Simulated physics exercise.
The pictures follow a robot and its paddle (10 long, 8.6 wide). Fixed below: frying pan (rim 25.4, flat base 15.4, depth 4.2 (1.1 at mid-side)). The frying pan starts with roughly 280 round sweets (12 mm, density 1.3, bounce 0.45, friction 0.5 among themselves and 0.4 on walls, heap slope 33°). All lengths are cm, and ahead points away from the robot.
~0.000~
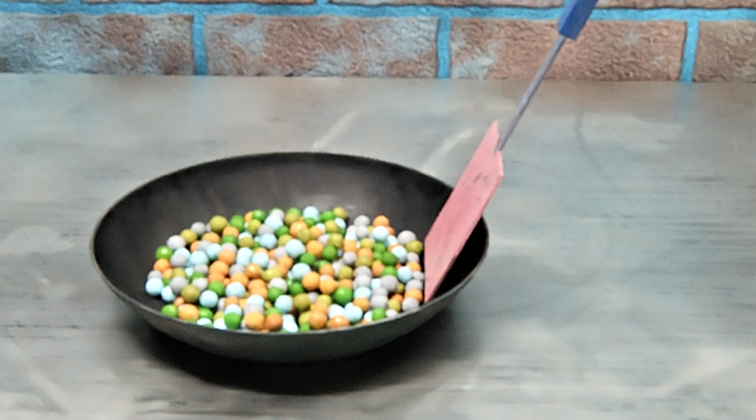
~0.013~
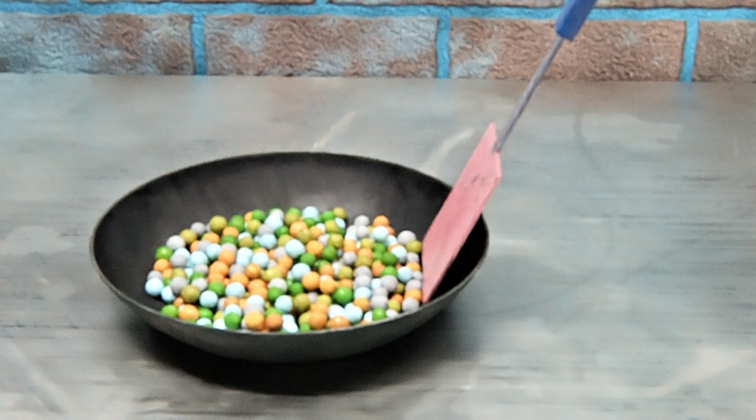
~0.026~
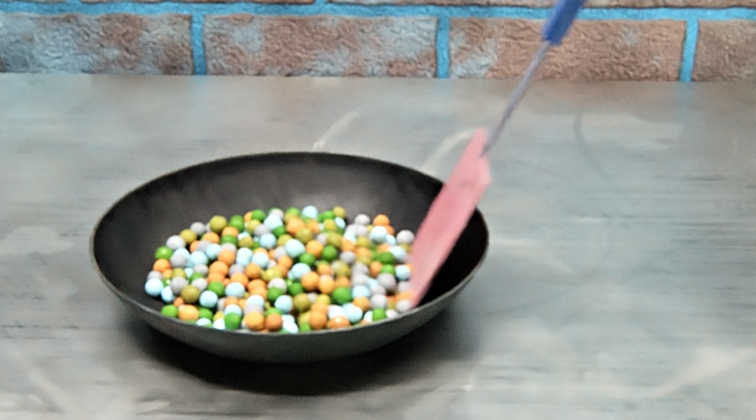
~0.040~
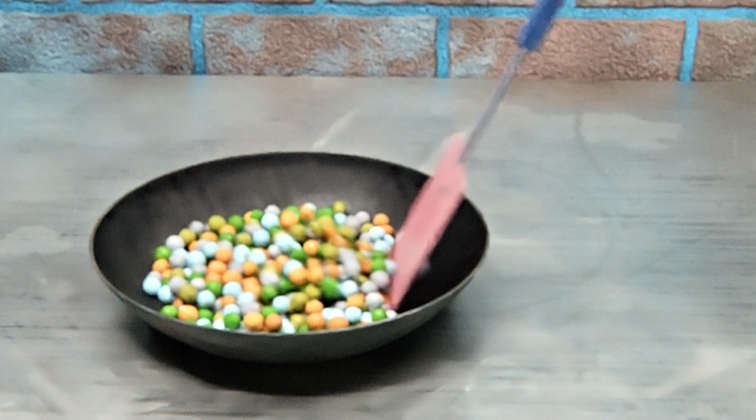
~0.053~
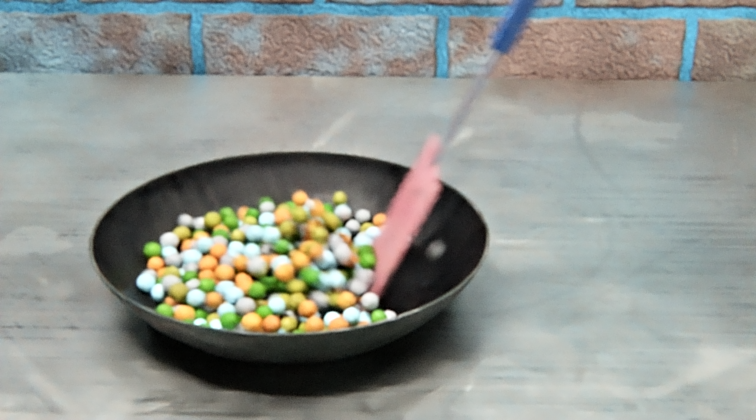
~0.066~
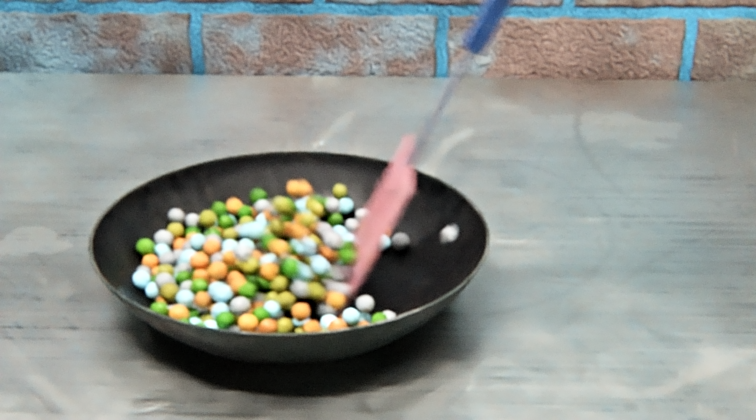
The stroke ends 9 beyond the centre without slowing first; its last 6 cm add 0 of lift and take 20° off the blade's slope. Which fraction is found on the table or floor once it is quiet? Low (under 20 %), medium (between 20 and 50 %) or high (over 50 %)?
Share on the table or floor: Medium (between 20 and 50 %).
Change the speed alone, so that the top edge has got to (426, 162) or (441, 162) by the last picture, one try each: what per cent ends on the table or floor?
Some 25 and 20 per cent.
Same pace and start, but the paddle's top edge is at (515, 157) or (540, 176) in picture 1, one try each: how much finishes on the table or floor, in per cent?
About 30 and 25 per cent.
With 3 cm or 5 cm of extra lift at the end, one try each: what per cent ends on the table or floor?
About 30 and 30 per cent.
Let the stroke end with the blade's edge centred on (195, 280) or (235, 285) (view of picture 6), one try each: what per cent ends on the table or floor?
About 10 and 5 per cent.
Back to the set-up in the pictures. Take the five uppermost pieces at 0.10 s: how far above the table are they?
About 7 cm.
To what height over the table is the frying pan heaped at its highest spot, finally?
About 4.5 cm.
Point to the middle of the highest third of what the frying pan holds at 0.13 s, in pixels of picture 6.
Around (198, 247).
After 0.10 s, sloping 64°, highest piece 9 above the table; 282 in the frying pan.
After 0.13 s, sloping 59°, highest piece 11 above the table; 280 in the frying pan, 2 on the blade or in flight.
After 0.35 s, sloping 44°, highest piece 8 above the table; 186 in the frying pan, 80 on the table or floor, 16 on the blade or in flight.
After 1.40 s, sloping 44°, highest piece 4 above the table; 182 in the frying pan, 100 on the table or floor.
In the end, 182 in the frying pan, 100 on the table or floor. That is 35 % on the table or floor.
